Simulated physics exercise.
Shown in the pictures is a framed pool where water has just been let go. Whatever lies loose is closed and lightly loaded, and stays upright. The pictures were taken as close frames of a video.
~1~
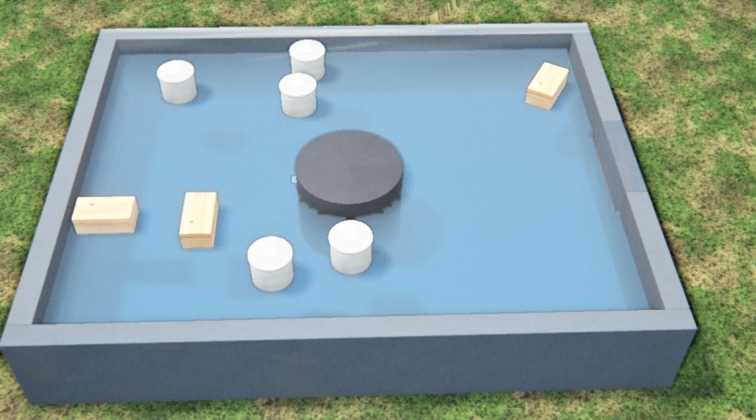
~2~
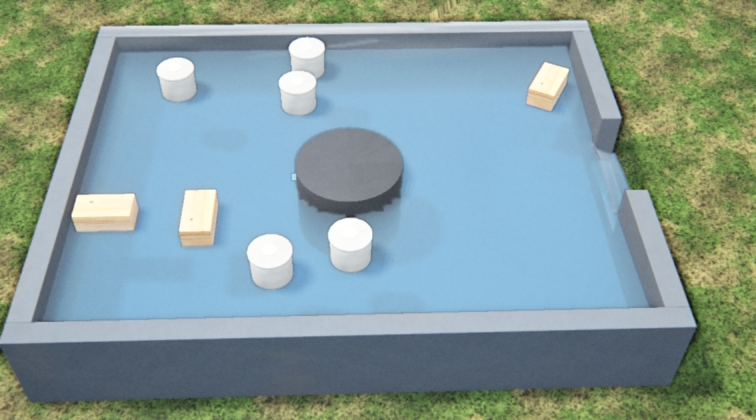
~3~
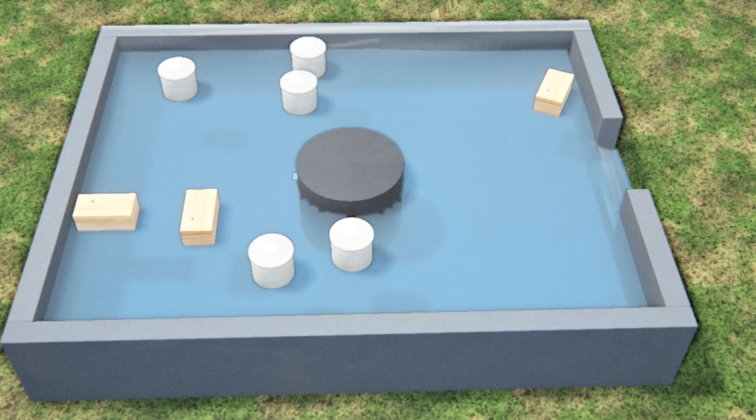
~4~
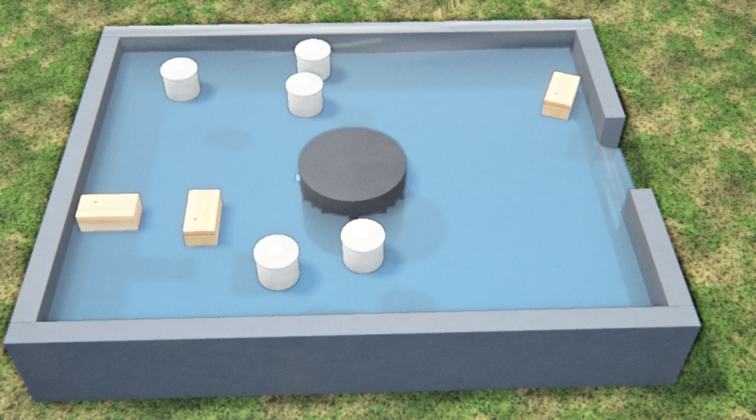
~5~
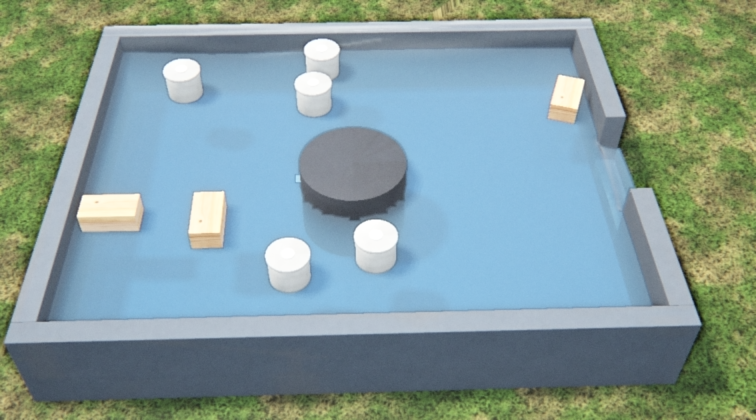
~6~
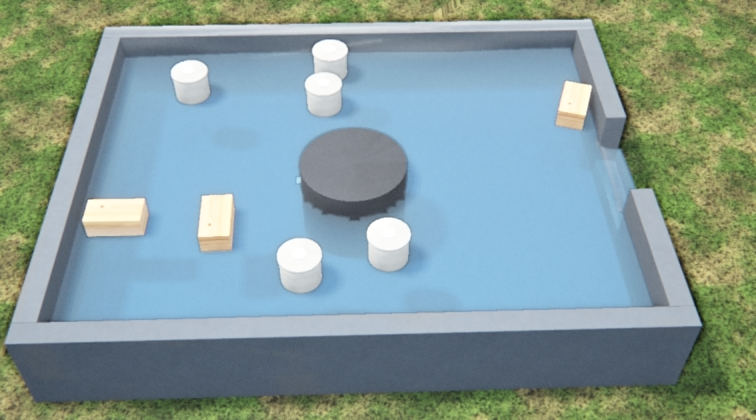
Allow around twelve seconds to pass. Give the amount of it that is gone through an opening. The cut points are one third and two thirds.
It falls below one third.
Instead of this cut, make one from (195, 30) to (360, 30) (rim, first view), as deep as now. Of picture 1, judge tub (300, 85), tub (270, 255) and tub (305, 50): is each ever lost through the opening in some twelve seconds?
For the three items in order: Escaped, contained, escaped.
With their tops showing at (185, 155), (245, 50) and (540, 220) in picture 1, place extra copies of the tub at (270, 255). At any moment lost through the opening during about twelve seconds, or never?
Lab note - results by position: Retained, retained, exited.
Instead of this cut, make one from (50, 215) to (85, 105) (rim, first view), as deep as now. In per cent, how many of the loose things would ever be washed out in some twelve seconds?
I'd put it near 50 per cent.
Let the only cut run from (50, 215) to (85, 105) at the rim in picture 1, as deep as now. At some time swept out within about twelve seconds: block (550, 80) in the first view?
As I see it, it's trapped.
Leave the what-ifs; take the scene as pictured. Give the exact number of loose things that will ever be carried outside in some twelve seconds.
The number is 1.
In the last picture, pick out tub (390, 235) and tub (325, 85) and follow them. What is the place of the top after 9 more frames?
Estimate: (446, 233), then (359, 88).
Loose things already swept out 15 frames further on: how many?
The number comes out at 1.
A moment on, 0 of 8 are out; 8 afloat.
Next, 1 of 8 are out; 7 afloat.
Later, 1 of 8 are out; 7 afloat.
In the end, 1 of 8 are out; 7 afloat.
